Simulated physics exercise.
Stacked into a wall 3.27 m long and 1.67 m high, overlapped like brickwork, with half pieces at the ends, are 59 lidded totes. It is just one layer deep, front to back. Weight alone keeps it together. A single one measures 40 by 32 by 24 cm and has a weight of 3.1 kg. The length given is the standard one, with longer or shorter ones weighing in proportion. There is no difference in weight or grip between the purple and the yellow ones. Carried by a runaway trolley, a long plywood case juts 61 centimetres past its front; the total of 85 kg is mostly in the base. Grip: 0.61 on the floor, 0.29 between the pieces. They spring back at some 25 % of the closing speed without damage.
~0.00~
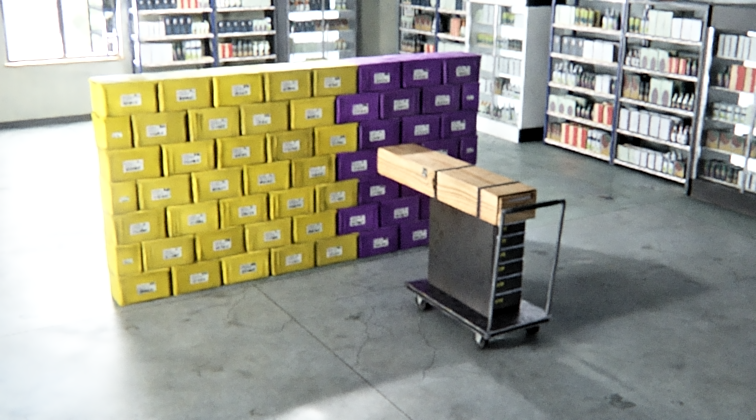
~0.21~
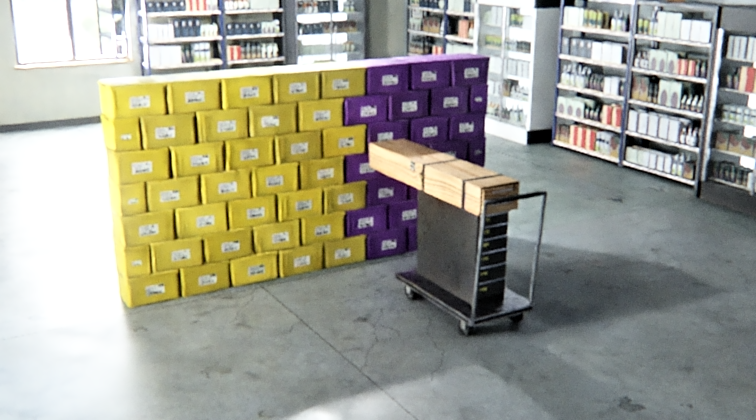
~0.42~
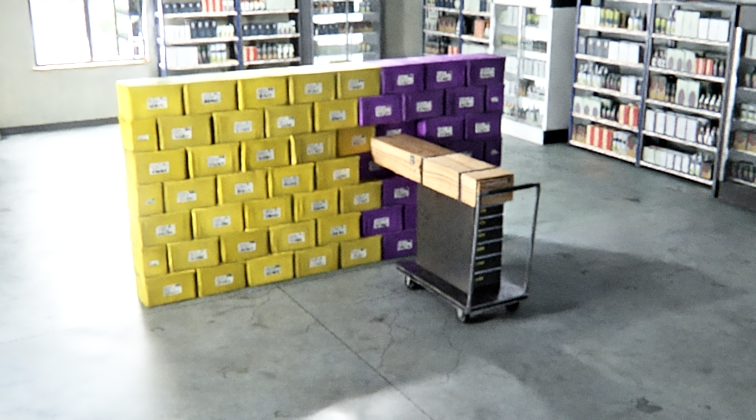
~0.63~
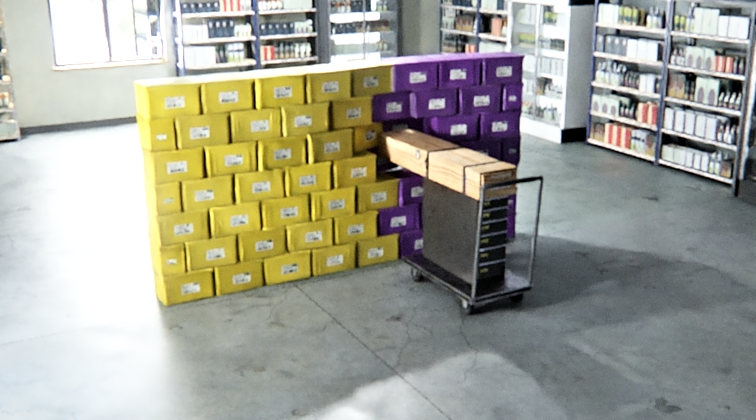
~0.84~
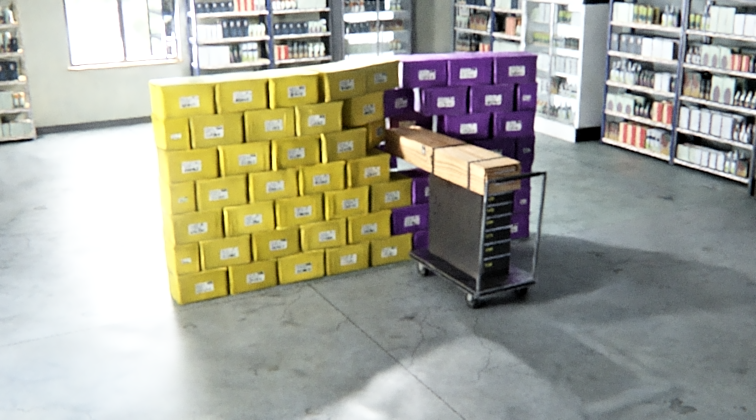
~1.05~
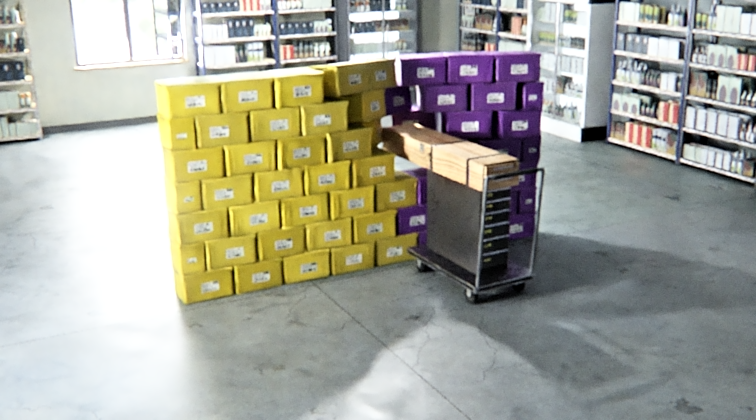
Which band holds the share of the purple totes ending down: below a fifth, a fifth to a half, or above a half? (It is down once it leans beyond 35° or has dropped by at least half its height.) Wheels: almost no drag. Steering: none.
The way it's heading, the ones down will make a fifth to half.
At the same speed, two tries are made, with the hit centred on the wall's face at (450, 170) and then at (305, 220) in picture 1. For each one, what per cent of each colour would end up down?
For purple it's 60 then 0 per cent, for yellow 0 then 0 per cent.
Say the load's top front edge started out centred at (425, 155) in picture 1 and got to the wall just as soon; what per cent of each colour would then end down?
You'd end up with purple at 10 per cent down and yellow at 10 per cent.
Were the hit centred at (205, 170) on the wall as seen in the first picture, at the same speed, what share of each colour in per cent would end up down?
Then purple ends 0 per cent down and yellow 40 per cent.
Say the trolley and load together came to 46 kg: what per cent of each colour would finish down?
That would leave purple at 0 and yellow at 0 per cent.
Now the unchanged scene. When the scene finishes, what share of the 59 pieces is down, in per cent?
Near enough 25 per cent of them, I reckon.
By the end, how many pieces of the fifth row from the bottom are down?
I count 3 down there.
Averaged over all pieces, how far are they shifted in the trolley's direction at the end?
Mean shift: Around 25 cm.
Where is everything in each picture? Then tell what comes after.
In the first frame (pixels give the middle of a visible side; the camera pans a little), load (382, 157) 40 cm short of the wall; top purple tote (463, 70); top yellow tote (130, 99); none has stirred.
Load (373, 152) 13 cm short of the wall; top purple tote (471, 72), in the second frame.
Load (374, 146) 11 cm into the wall's line; top purple tote (487, 72); movement in 5 of them, in the third frame.
Load (381, 141) 27 cm into the wall's line; top purple tote (504, 71); movement in 14 of them, in the fourth frame.
Load (388, 138) 40 cm into the wall's line; top purple tote (517, 70) 23 mm from its place; movement in 19 of them, in the fifth frame.
Load (385, 136) 50 cm into the wall's line; top purple tote (519, 68) 21 mm from its place; top yellow tote (194, 101); 1 of the 24 purple totes down, 19 disturbed in all, in the sixth frame.
After 1.30 s, load 59 cm past the wall's line, still rolling; 2 of the 24 purple totes down (3 of 59 in all colours); top purple tote 8° from how it stood.
After 1.62 s, load 62 cm past the wall's line, still rolling; 4 of the 24 purple totes down (8 of 59 in all colours); top purple tote 22° from how it stood.
After 1.98 s, load 60 cm past the wall's line, stopped; 10 of the 24 purple totes down (14 of 59 in all colours); top purple tote 46° from how it stood, 22 cm lower.
After 2.48 s, load 60 cm past the wall's line, stopped; 10 of the 24 purple totes down (14 of 59 in all colours); top purple tote on its side.
In the end (3.4 s), load 60 cm past the wall's line, stopped; 10 of the 24 purple totes down (14 of 59 in all colours); top purple tote on its side; top yellow tote unmoved. That is 42 per cent. From the last view, middles, top purple tote near (483, 161), top yellow tote near (188, 97).
